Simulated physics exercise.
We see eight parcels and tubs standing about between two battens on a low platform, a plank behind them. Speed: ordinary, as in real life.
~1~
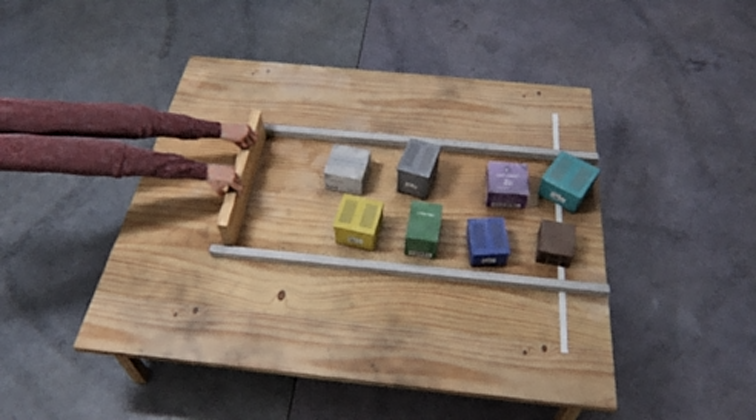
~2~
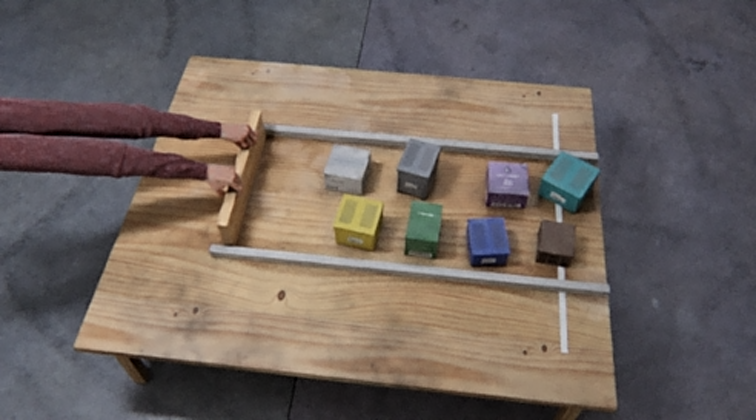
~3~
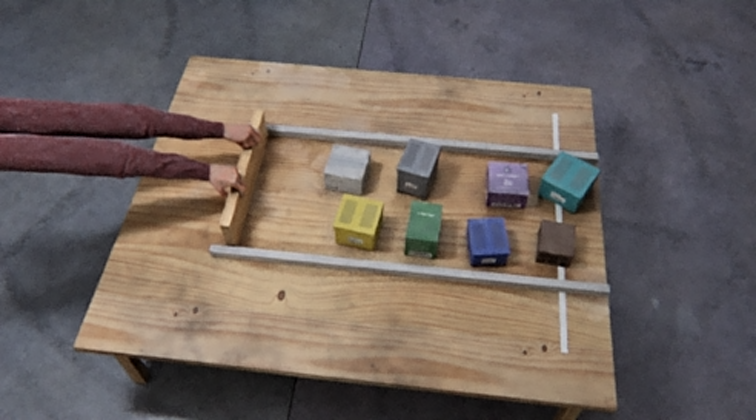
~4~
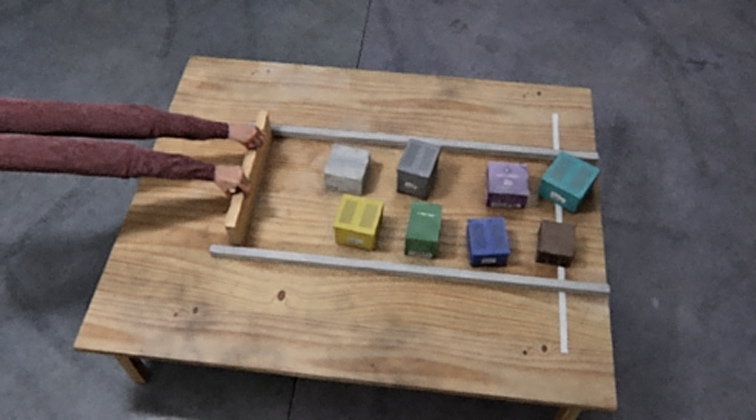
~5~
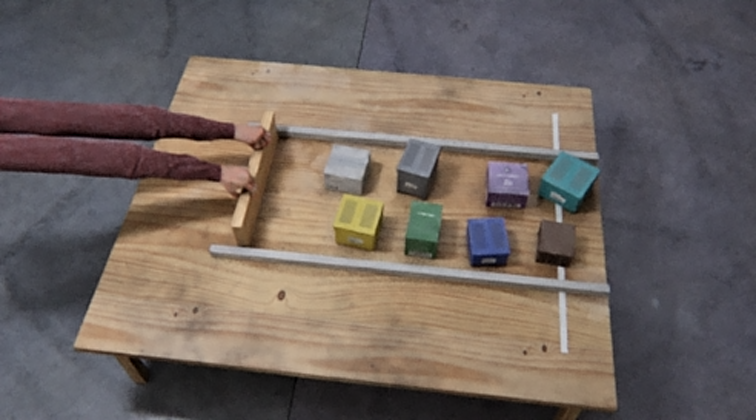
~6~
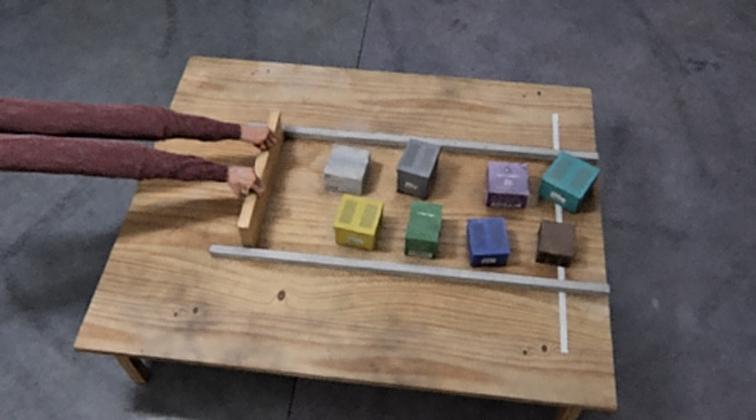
Two hands at the ends of maroon-sleeved arms grip an upright plank at the left of a low wooden platform on a grey floor, seen from above at an angle. Between two pale battens stand eight parcels and tubs: white, grey, purple and turquoise behind, yellow, green, blue and brown in front, near white tape at right. The hands slide the plank slightly rightward, while the parcels and camera stay still.
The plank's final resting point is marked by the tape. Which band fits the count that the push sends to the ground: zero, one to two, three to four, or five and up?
In the end, the drop-off count sits at five or above.
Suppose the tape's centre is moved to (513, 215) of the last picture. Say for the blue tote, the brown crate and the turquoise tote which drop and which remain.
Check: The blue tote takes the fall; the brown crate takes the fall; the turquoise tote takes the fall.
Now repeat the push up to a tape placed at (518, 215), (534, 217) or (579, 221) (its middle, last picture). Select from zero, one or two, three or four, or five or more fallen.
In the order of the places given: Either three or four; 3 or 4; five or more.
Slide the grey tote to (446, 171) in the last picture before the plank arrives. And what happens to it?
Result: It falls away.
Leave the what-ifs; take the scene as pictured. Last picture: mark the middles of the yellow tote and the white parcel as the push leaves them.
The yellow tote at (585, 244), the white parcel at (580, 190).
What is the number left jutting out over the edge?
I'd put it at 0.
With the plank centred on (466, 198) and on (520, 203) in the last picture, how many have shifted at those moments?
At the first spot 8, then 8.
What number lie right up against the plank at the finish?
It touches 2.
A little later, none off yet; turquoise tote at rest near (568, 182); brown crate at rest near (555, 244); purple box at rest near (507, 185).
When it is over, the number that fall off is five or more; down, grey tote, green box, blue tote, purple box, brown crate and turquoise tote.
